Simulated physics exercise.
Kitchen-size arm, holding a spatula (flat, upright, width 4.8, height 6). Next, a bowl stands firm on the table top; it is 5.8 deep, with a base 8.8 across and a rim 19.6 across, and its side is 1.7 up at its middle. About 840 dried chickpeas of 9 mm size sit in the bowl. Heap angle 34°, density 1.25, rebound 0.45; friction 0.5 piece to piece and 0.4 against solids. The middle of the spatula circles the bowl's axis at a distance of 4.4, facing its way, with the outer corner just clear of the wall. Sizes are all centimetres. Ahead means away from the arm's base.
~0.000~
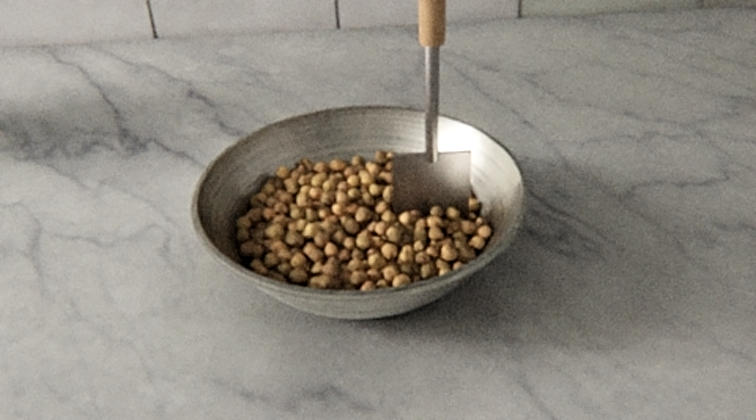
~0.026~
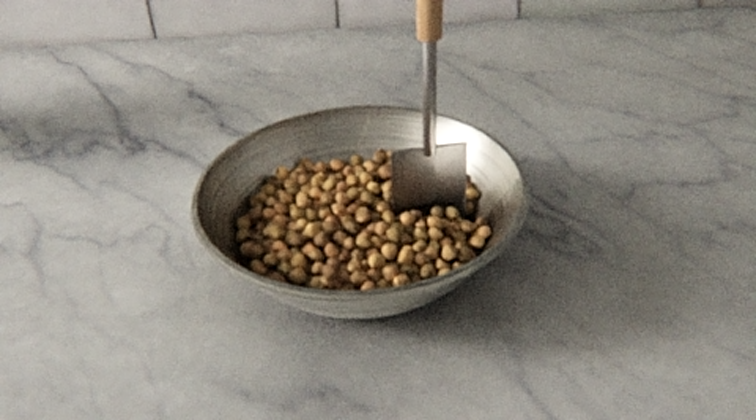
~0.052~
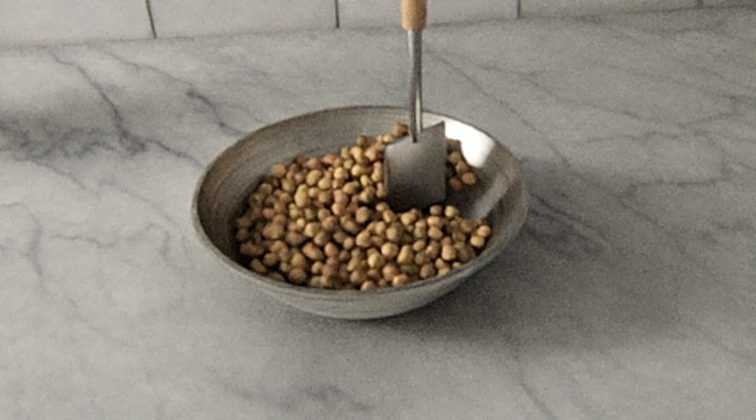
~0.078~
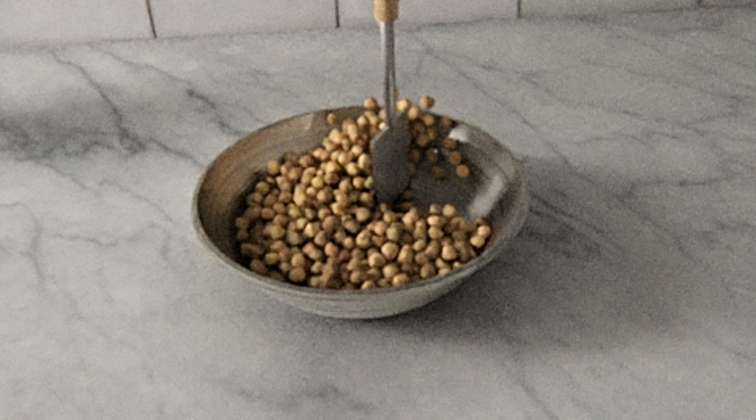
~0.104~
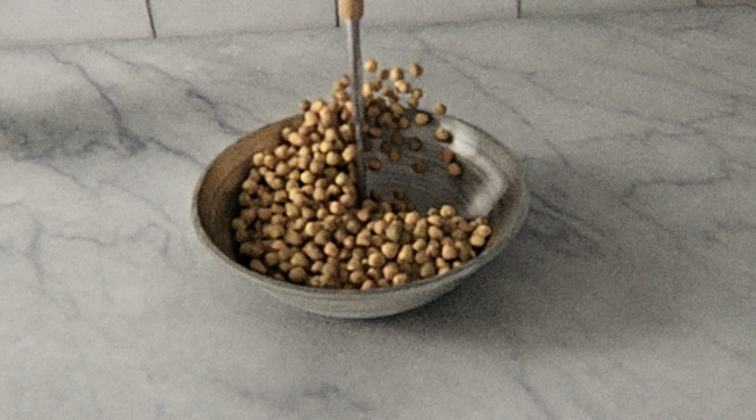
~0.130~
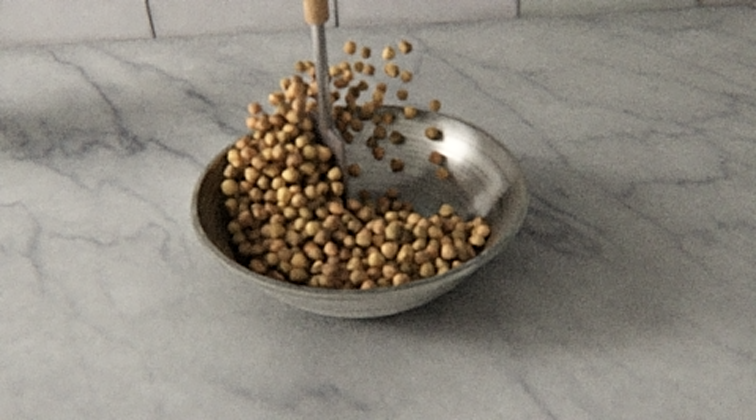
At first, a wooden-handled spatula stands in a metal bowl of dried chickpeas on a marble surface, its blade near the right side. It then sweeps leftward along the back, turning edge-on, and the chickpeas pile up high on the left while several fly into the air above the bowl.
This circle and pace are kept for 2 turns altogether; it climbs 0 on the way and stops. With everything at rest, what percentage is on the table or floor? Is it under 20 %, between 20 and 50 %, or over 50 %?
Over 50 %.
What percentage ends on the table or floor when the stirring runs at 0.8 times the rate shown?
Close to 45 in a hundred.
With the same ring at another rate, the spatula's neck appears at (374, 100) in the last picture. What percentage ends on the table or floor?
Close to 35 in a hundred.
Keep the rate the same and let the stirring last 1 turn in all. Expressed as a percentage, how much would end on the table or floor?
45 %.
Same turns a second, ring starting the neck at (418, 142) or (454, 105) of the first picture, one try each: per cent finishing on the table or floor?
I'd guess some 45 and 35 percent.
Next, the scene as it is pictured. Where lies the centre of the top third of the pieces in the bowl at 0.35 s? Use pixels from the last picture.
The upper third is centred close to (475, 185).
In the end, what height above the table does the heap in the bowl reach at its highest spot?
I'd say close to 4.5 centimetres.
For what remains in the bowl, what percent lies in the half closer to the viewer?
Estimate: Some 45 %.
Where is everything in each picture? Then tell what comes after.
In the first frame, spatula neck at (432, 131), 0° round; upper third of the load around (354, 222), from x 245 to 485, top at y 155; 842 in the bowl.
In the second frame, spatula neck at (429, 125), 9° round; upper third of the load around (358, 219), from x 240 to 485, top at y 155.
In the third frame, spatula neck at (416, 112), 33° round; upper third of the load around (363, 199), from x 240 to 485, top at y 130.
In the fourth frame, spatula neck at (390, 102), 61° round; upper third of the load around (355, 182), from x 240 to 485, top at y 95.
In the fifth frame, spatula neck at (357, 99), 88° round; upper third of the load around (333, 167), from x 240 to 485, top at y 65; 837 in the bowl, 5 in flight or on the tool.
In the sixth frame, spatula neck at (325, 104), 115° round; upper third of the load around (302, 160), from x 230 to 485, top at y 50; 819 in the bowl, 23 in flight or on the tool.
After 0.35 s, 349° round, highest piece 11 above the table; 538 in the bowl, 148 on the table or floor, 156 in flight or on the tool.
After 0.58 s, 222° round, highest piece 10 above the table; 408 on the table or floor, 381 in the bowl, 53 in flight or on the tool.
After 0.89 s, 0° round, highest piece 5 above the table; 503 on the table or floor, 338 in the bowl, 1 in flight or on the tool.
After 1.59 s, 0° round, highest piece 5 above the table; 504 on the table or floor, 338 in the bowl.
At rest, 504 on the table or floor, 338 in the bowl. That is 60 % on the table or floor.
